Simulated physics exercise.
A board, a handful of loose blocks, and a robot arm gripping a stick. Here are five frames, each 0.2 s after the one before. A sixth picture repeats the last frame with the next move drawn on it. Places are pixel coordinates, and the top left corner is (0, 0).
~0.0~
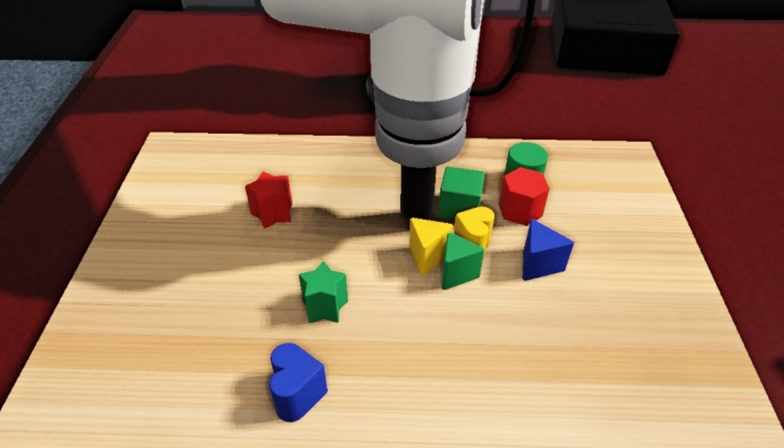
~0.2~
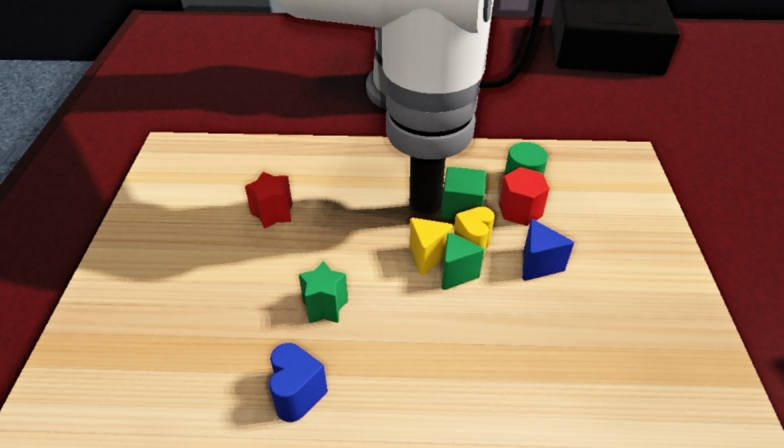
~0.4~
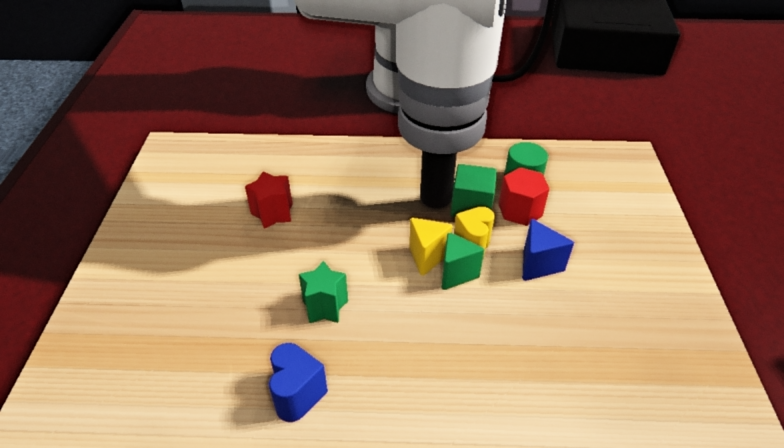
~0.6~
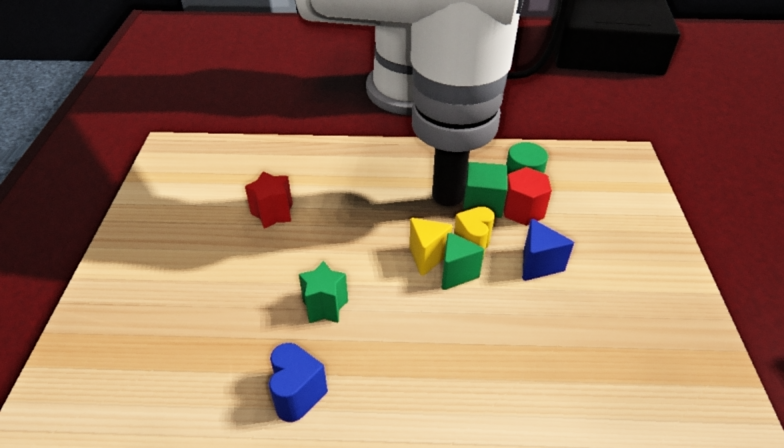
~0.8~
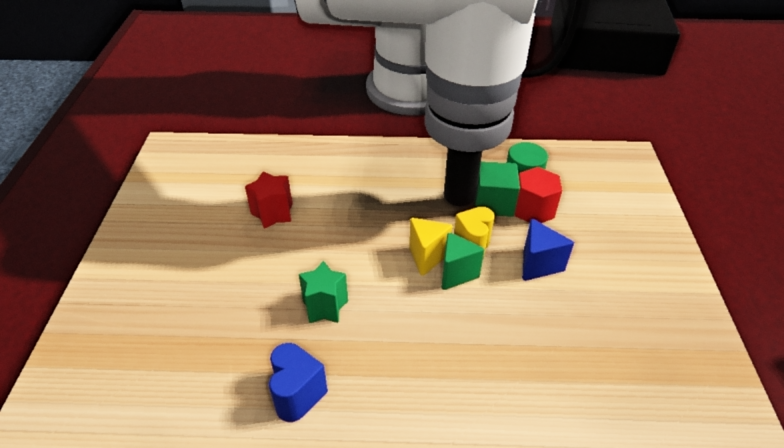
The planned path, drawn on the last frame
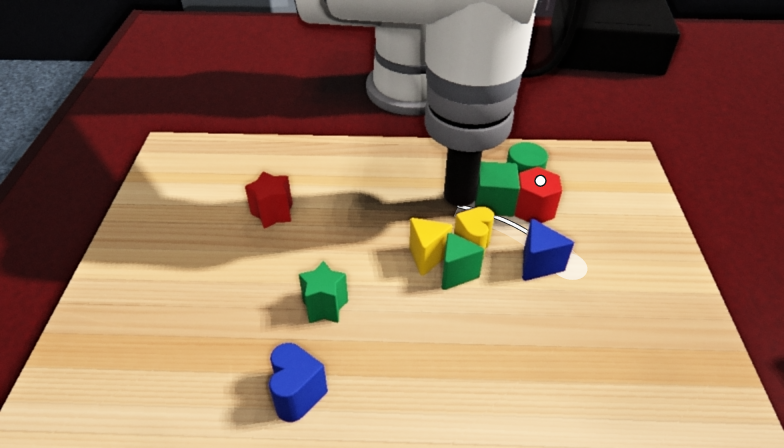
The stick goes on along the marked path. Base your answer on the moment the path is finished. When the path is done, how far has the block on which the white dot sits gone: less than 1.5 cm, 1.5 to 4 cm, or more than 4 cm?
The block on which the white dot sits ends up quite far away, over 4 cm.
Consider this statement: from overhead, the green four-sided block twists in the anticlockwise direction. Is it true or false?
The statement is correct.
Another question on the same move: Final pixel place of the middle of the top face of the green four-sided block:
Final place: (561, 188).
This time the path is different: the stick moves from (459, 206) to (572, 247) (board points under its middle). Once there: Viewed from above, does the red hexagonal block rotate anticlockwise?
Yes - that is the case.
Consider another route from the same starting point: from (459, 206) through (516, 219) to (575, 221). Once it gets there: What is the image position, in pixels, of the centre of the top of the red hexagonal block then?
It is going to be at (632, 160).
Drawn move, from (459, 206) by way of (499, 218) and (536, 238) to (569, 266); the dot is on the red hexagonal block.
On the path given first. One third of the way, stick (501, 210); green four-sided block (538, 181), turned 25° anticlockwise; green cylinder (534, 151); red hexagonal block (578, 177), turned 25° anticlockwise.
Two thirds of the way, stick (539, 229); green four-sided block (561, 188), turned 45° anticlockwise; green cylinder (534, 151); red hexagonal block (592, 174), turned 45° anticlockwise.
At the end, stick (572, 257); green four-sided block (561, 188), turned 45° anticlockwise; green cylinder (534, 151); red hexagonal block (592, 174), turned 45° anticlockwise; blue triangle (547, 247).
